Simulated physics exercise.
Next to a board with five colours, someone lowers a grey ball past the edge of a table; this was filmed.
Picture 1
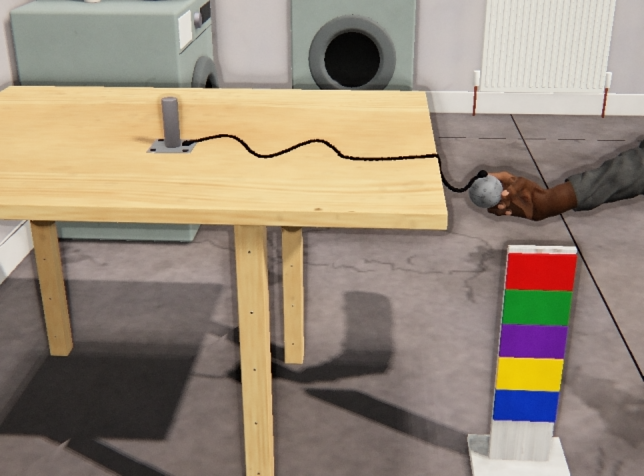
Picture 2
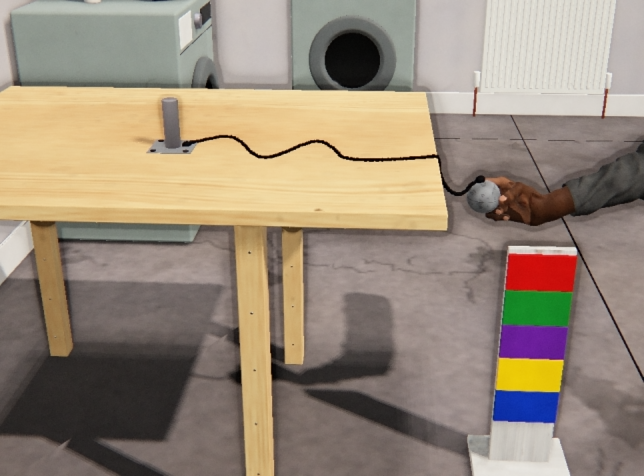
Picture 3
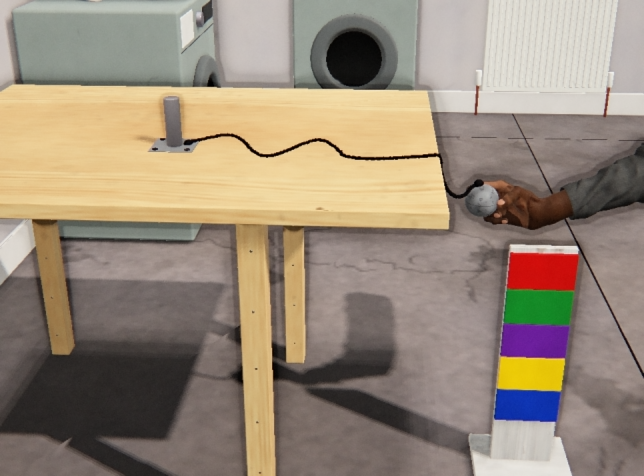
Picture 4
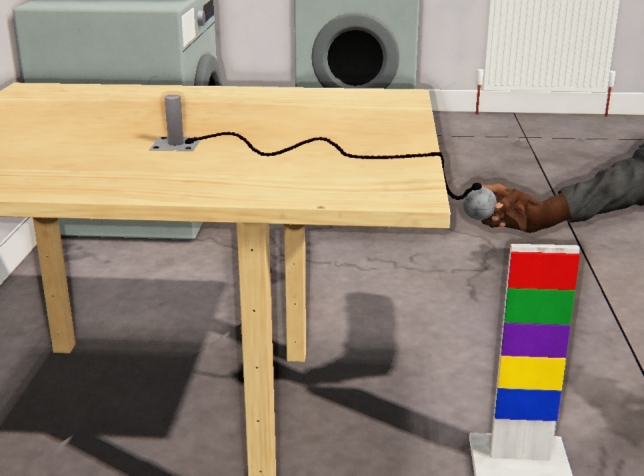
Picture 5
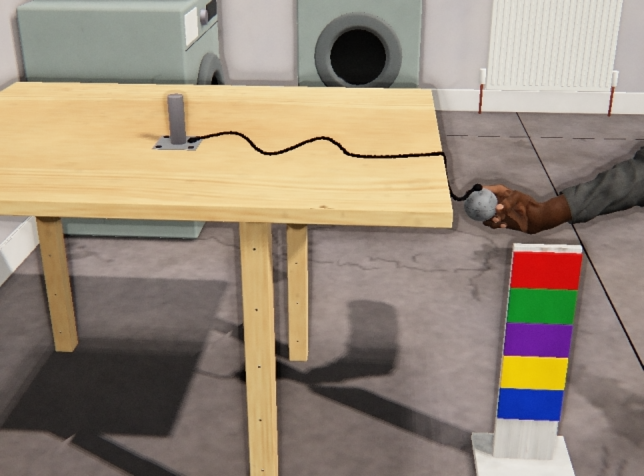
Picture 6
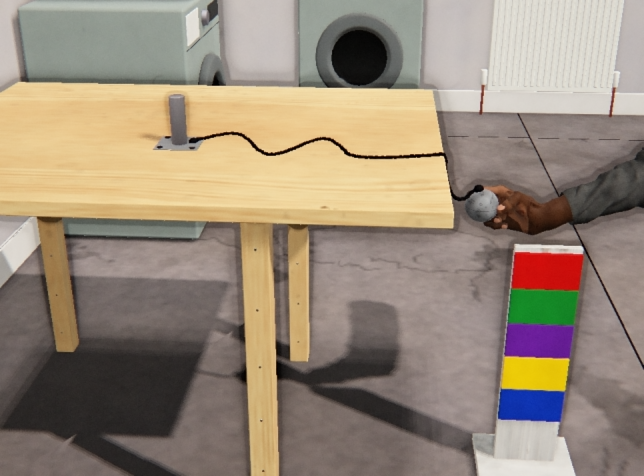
A hand at the end of a grey-sleeved arm reaches in from the right, holding a grey ball beside a pale wooden table, seen from slightly above in a laundry-like room. A wavy black cord links the ball to a small grey post on the tabletop, near a stand striped red, green, purple, yellow and blue. The ball shifts slightly left and down, while the view drifts very slightly.
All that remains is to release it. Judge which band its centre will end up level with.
I would say purple.
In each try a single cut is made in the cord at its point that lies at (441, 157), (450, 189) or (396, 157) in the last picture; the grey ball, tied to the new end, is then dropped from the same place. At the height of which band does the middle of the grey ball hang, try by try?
Red; green; above them all.
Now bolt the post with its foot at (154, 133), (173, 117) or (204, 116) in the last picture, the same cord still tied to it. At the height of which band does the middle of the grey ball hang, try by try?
The first case gives green, the second green and the third purple.
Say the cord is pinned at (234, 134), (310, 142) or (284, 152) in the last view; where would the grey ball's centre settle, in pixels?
Taking them in turn, I'd expect around (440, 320), (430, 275) and finally (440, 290).
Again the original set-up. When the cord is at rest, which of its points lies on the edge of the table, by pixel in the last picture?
It is around (346, 151).
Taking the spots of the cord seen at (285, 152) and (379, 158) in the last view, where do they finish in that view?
Result - first point (342, 149), second point (444, 202).
A little later, ball near (405, 327); level with purple.
Next, ball near (450, 337); level with purple.
When it is over, ball near (437, 340); level with purple. The purple one.
